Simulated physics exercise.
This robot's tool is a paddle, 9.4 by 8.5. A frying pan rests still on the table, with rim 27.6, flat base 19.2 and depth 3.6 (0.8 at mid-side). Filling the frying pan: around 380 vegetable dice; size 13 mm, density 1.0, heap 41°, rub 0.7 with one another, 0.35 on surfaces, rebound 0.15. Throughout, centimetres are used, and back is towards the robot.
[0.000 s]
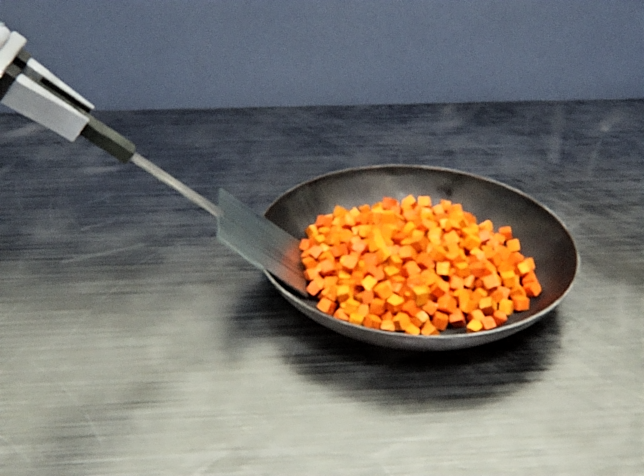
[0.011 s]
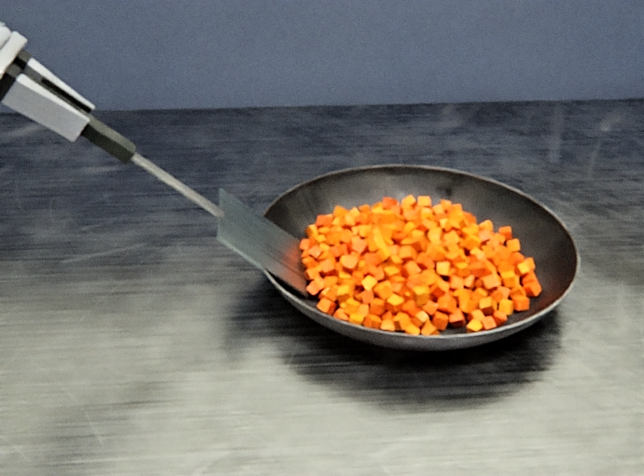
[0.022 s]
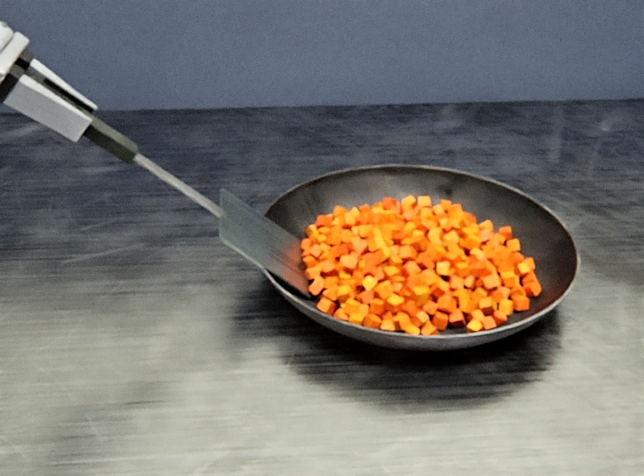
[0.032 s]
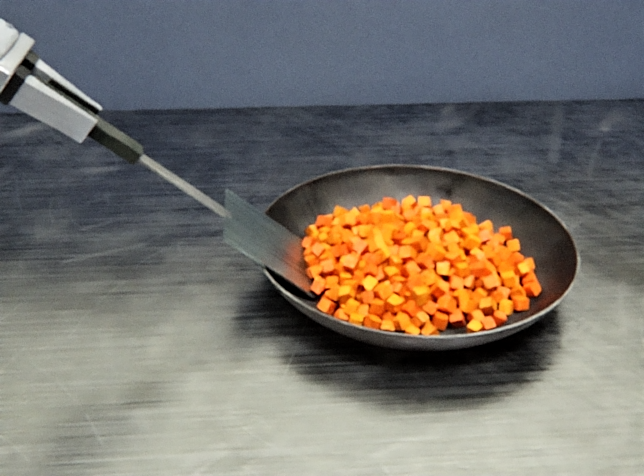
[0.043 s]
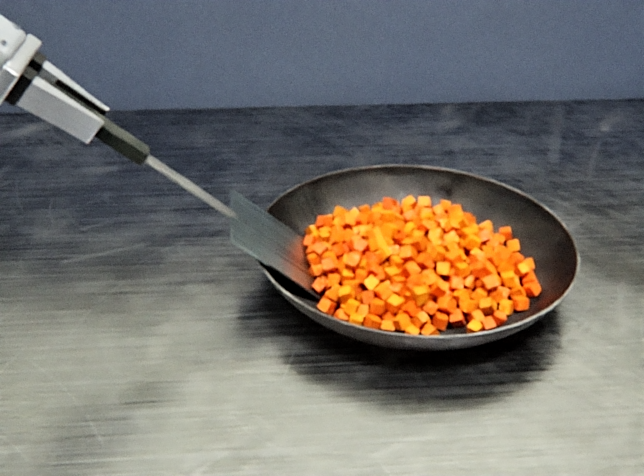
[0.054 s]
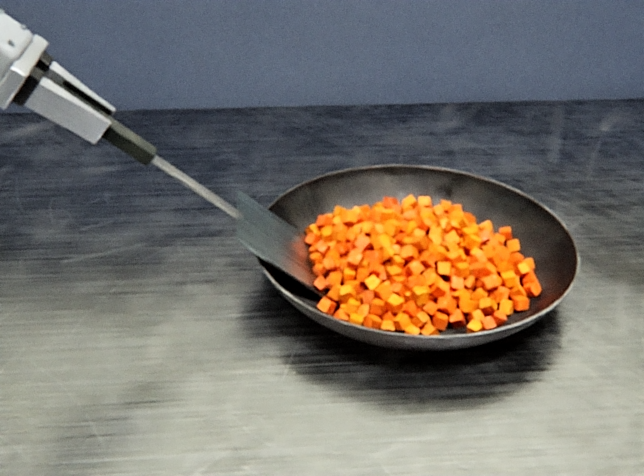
A robot arm holding a flat paddle rests its blade at the left side of a dark frying pan heaped with small orange cubes, then slides it slightly to the right and down, against the edge of the heap. The pan stays still on the table, and the cubes barely shift.
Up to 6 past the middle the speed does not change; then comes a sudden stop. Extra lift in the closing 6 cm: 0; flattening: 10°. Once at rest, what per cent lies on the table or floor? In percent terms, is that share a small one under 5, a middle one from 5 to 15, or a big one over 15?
A small one.
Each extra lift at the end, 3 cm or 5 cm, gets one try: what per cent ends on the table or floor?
Near 0 and 0 percent respectively.
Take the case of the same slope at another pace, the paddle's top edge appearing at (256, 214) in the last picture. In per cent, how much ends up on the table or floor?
Estimate: Close to 0 %.
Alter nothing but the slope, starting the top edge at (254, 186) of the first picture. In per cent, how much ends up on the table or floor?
Around 5 percent ends up on the table or floor.
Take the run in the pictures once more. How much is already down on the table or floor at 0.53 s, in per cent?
Around 2 %.
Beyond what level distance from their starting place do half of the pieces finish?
It works out to roughly 5 cm.
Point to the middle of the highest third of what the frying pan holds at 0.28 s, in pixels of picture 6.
It is centred at about (466, 242).
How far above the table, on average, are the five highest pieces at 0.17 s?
About 4 centimetres.
After 0.17 s, sloping 40°, highest piece 4 above the table; 378 in the frying pan.
After 0.28 s, sloping 36°, highest piece 4 above the table; 378 in the frying pan.
After 0.53 s, sloping 30°, highest piece 5 above the table; 374 in the frying pan, 4 on the table or floor.
After 1.58 s, sloping 30°, highest piece 5 above the table; 374 in the frying pan, 4 on the table or floor.
At rest, 374 in the frying pan, 4 on the table or floor. That is 1 % on the table or floor.
